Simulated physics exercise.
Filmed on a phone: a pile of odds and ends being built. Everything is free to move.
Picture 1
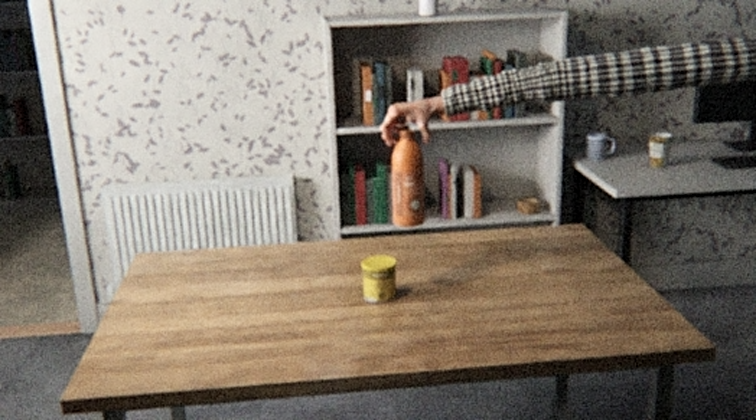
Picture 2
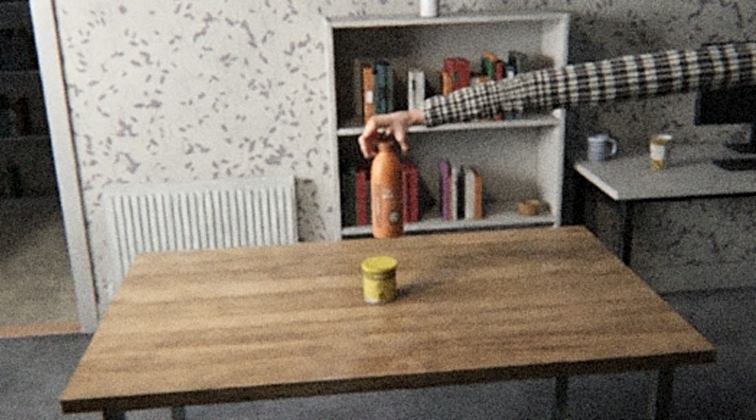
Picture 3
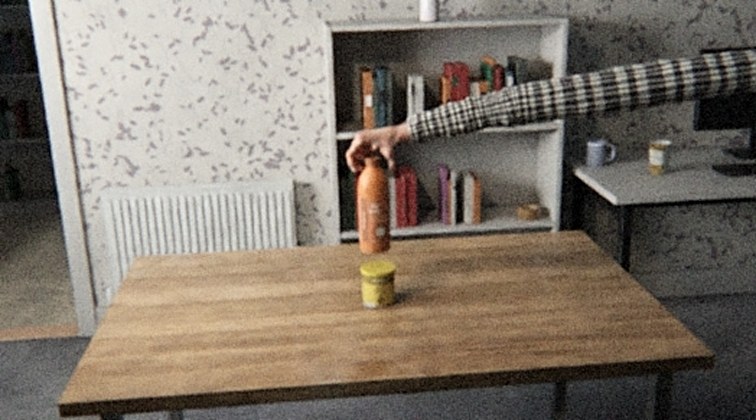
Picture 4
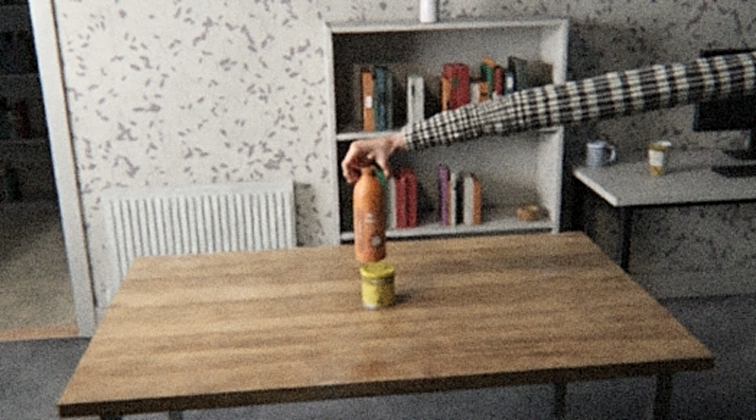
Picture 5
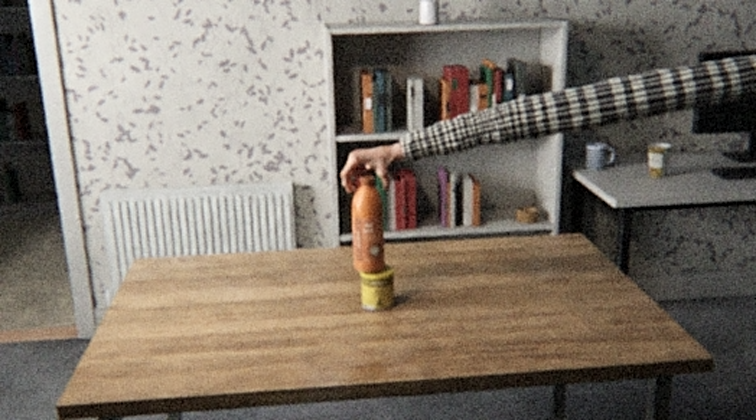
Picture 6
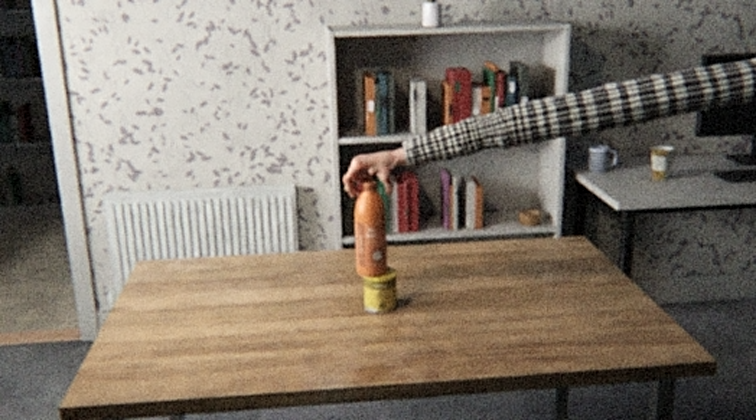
At a wooden table, a hand lowers an orange bottle leftward onto a yellow pot.
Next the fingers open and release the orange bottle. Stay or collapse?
As it turns out, it stays up.
Then, 0.10 s later than the last frame, all is still.
Then, 0.40 s later than the last frame, orange bottle resting near (371, 228).
When it is over, both as before. End places, in pixels of the last picture, orange bottle near (371, 228). The pile holds.
